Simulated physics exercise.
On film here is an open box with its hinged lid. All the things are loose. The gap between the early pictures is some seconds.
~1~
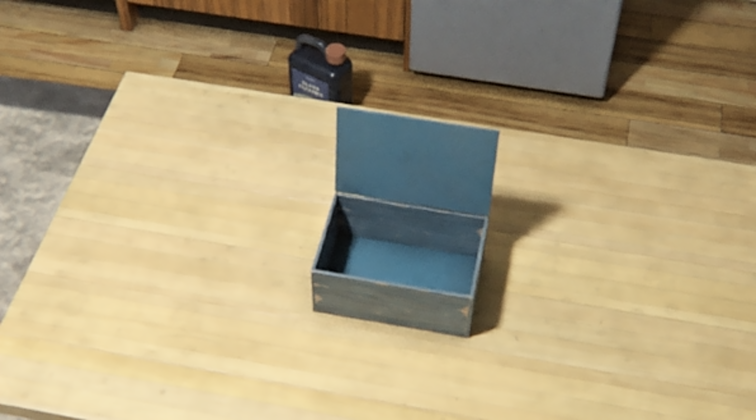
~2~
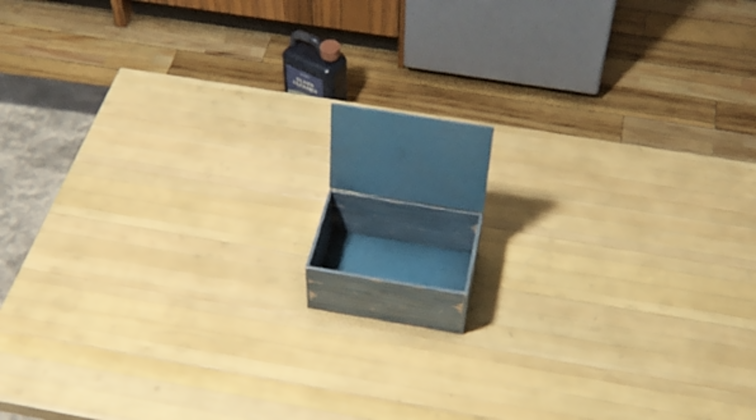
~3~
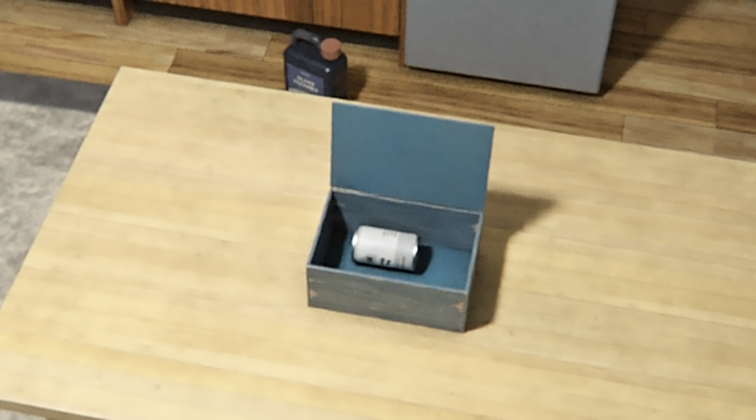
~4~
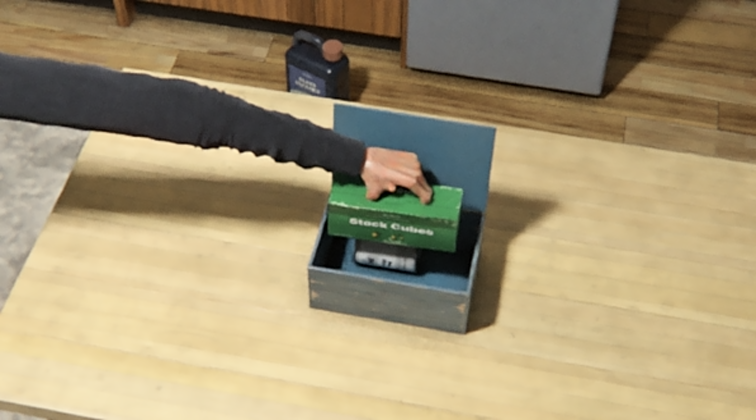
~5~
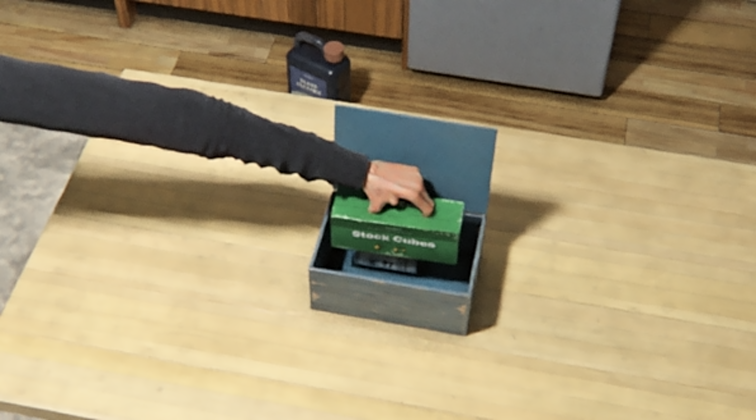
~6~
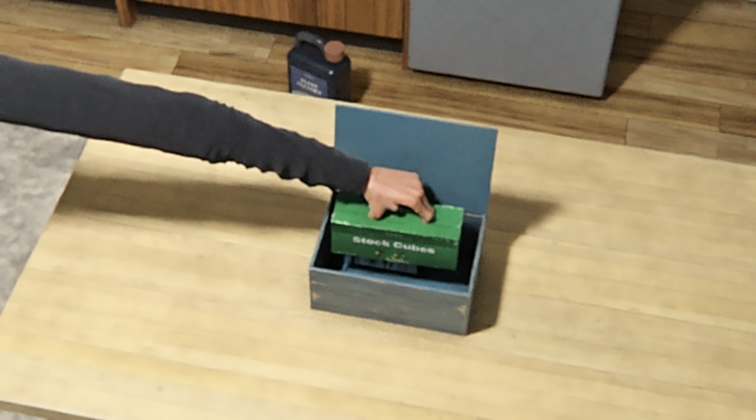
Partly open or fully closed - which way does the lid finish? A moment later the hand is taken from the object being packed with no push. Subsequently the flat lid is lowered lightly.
Fully closed.
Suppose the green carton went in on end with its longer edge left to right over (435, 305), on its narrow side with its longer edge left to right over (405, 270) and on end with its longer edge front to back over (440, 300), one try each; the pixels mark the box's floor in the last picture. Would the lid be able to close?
With the first placement it remains raised; with the second it settles down; with the third it remains raised.
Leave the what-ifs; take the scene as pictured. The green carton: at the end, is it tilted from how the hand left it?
Simply put, the green carton gets tilted.
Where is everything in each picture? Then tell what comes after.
The last thing is not in view yet, in the first frame.
The last thing is not in view yet, in the second frame.
The last thing is not in view yet; white tin (386, 248), in the third frame.
On its way; green carton (395, 212); white tin (388, 250), in the fourth frame.
On its way; green carton (397, 225), in the fifth frame.
In place under the hand; green carton (397, 231), in the sixth frame.
Then, 0.50 s on from there, green carton on its side near (390, 283).
Then, 1.60 s on from there, lid 59° above the rim; green carton on its side near (390, 283).
Then, 2.10 s on from there, lid 19° above the rim; green carton on its side near (390, 283).
In the end, lid shut; toppled in the box, green carton; white tin unmoved. At the end, from the last picture's camera, green carton near (390, 283).
